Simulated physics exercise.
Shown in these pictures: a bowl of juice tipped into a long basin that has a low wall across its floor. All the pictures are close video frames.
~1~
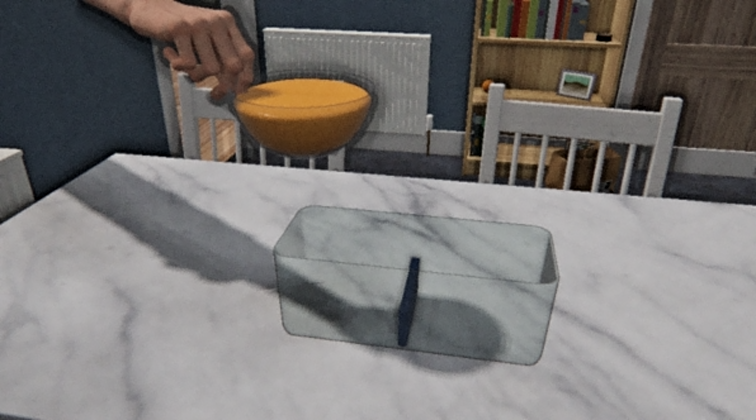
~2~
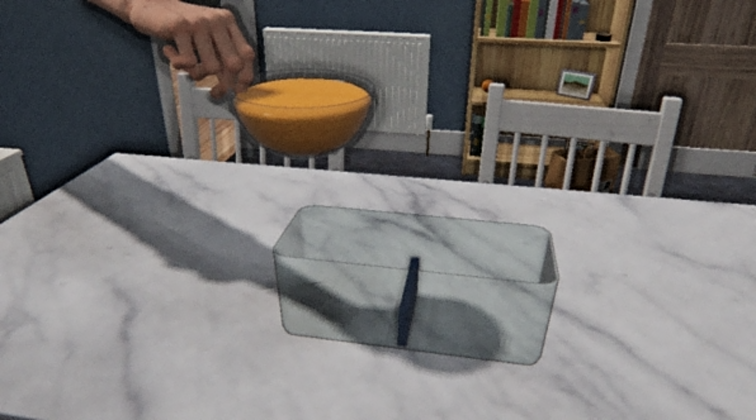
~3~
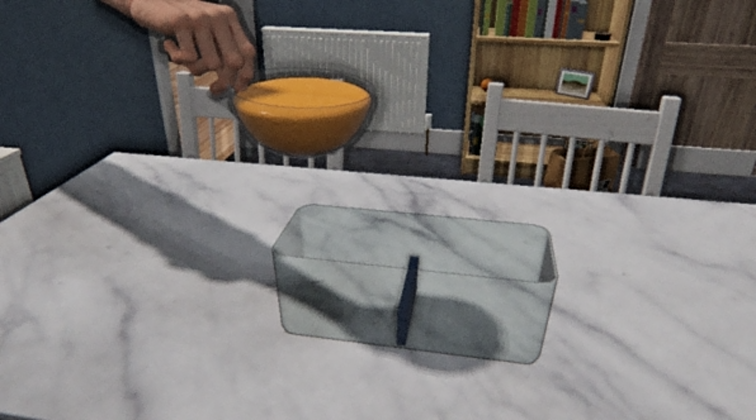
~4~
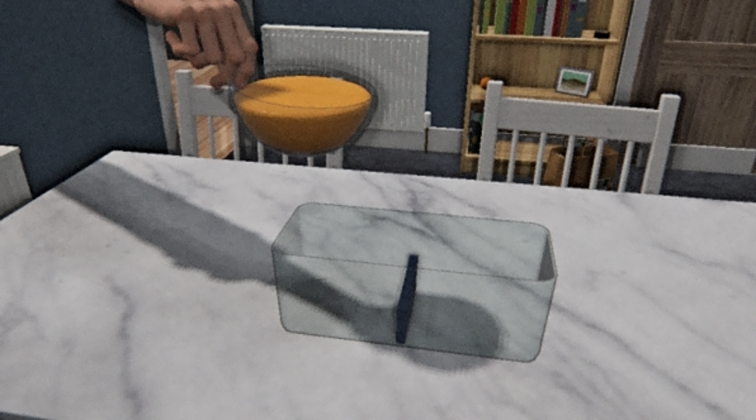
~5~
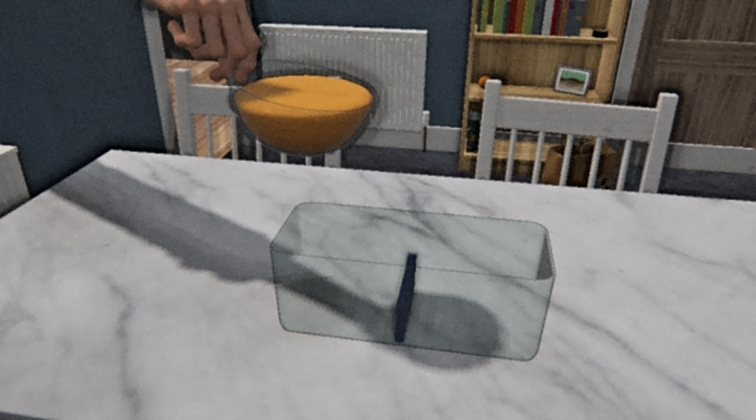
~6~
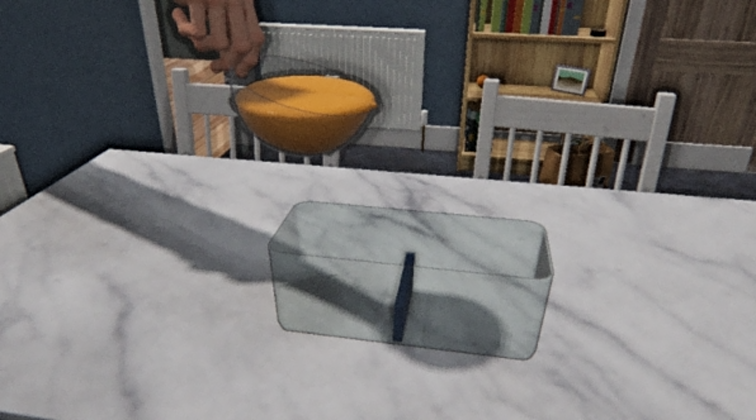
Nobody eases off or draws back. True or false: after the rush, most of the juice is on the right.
True.
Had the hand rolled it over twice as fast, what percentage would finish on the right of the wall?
Result: Roughly 50 %.
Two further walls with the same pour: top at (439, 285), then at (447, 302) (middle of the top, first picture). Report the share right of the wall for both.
About 30 per cent on the first try, and 30 per cent on the second.
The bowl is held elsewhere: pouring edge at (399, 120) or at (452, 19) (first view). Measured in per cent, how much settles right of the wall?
Close to 85 in a hundred, then close to 85 in a hundred.
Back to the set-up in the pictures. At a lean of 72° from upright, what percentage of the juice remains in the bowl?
25 %.
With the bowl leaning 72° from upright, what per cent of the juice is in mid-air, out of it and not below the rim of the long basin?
Something like 35 per cent of it.
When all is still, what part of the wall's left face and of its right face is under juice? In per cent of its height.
Left side 20 percent, right side 50 percent.
A moment on, the tilt is 72° and 25 per cent is still to pour, 4 is left of the wall and 38 right of it.
Next, the tilt is 109° and 0 per cent is still to pour, 28 is left of the wall and 70 right of it.
Then the tilt is 119° and 0 per cent is still to pour, 29 is left of the wall and 70 right of it.
Later the tilt is 119° and 0 per cent is still to pour, 29 is left of the wall and 70 right of it.
In the end 29 per cent lies left of the wall, 70 right of it and 1 outside.
